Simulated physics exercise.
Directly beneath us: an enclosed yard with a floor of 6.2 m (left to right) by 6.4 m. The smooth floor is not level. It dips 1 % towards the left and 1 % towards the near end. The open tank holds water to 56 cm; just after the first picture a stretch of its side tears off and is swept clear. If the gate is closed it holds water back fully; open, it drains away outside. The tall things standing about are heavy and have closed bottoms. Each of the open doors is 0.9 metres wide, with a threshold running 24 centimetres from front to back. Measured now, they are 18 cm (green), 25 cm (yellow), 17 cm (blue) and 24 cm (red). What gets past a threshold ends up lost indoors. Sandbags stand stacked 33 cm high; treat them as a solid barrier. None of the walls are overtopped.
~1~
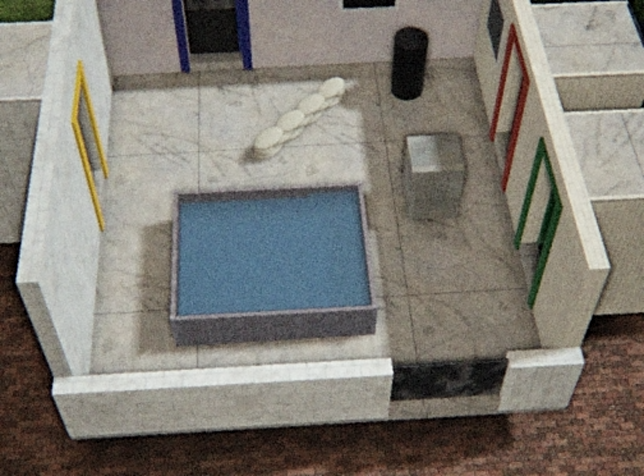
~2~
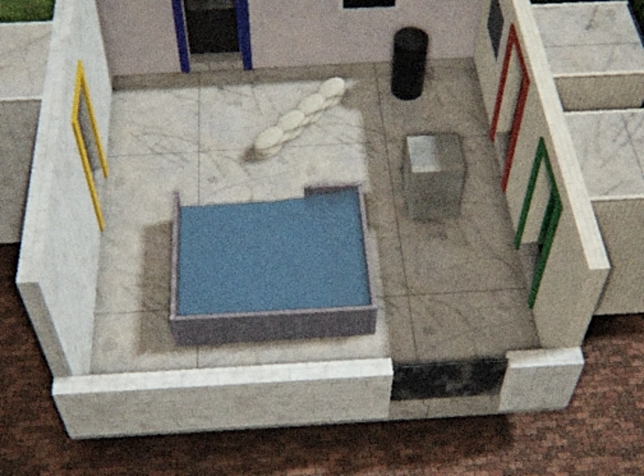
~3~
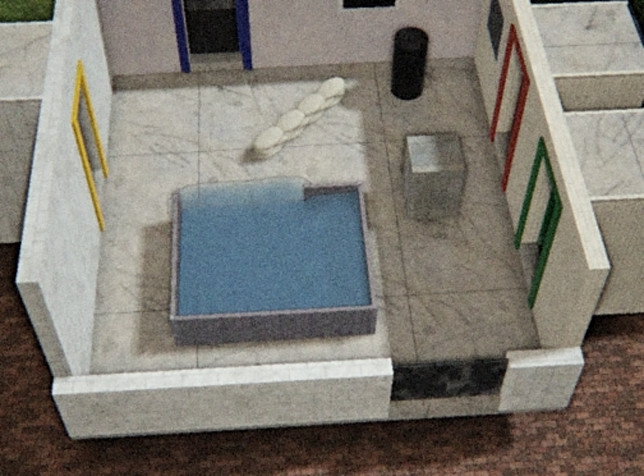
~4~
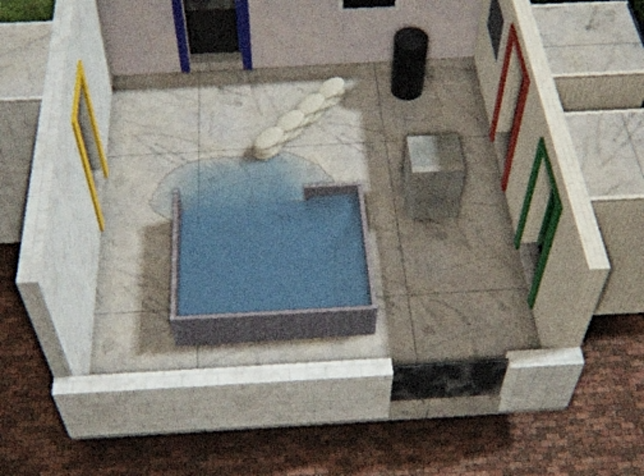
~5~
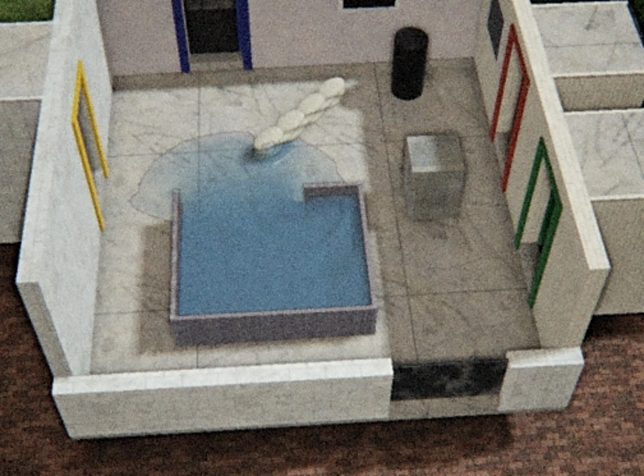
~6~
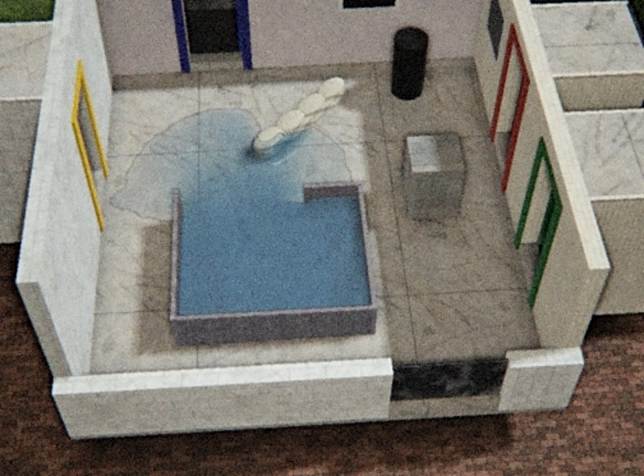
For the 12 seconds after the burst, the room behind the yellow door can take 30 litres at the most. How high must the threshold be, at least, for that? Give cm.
About 11 cm.
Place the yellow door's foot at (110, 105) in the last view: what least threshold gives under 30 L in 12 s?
Around 28 cm would do it.
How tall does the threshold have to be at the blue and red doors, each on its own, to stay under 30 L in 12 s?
About 21 cm at blue and 6.5 cm at red.
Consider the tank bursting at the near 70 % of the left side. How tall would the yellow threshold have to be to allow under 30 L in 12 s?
Roughly 9.0 cm.
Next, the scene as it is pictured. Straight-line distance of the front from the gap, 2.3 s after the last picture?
Around 5.2 m out.
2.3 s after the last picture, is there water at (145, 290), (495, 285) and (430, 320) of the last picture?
Listed order - unwetted, unwetted, unwetted.
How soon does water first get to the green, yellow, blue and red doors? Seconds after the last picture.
Front arrival: Green 3.6 seconds, yellow 0.1 seconds, blue 0.3 seconds, red 2.2 seconds.
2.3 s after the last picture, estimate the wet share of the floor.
I'd say near 50 percent is wet.
Then, 0.7 s after the last picture water covers 30 % of the floor, deepest (36 cm) near (267, 166); 3 cm at the yellow door, 0 litres in over its 25 cm threshold.
Then, 2.3 s after the last picture water covers 50 % of the floor, deepest (34 cm) near (111, 117); 6 cm at the yellow door, 0 litres in over its 25 cm threshold.
Then, 11.3 s after the last picture water covers 95 % of the floor, deepest (18 cm) near (129, 408); 9 cm at the yellow door, 0 litres in over its 25 cm threshold.
At the yellow door as built, the water peaked near 15 cm, 7.7 s after the last picture.
Run again over the same 12 s with other heights there, 49 litres in over 10 cm, 6 litres over 13.5 cm. The limit of 30 litres is kept from about 11 cm up.
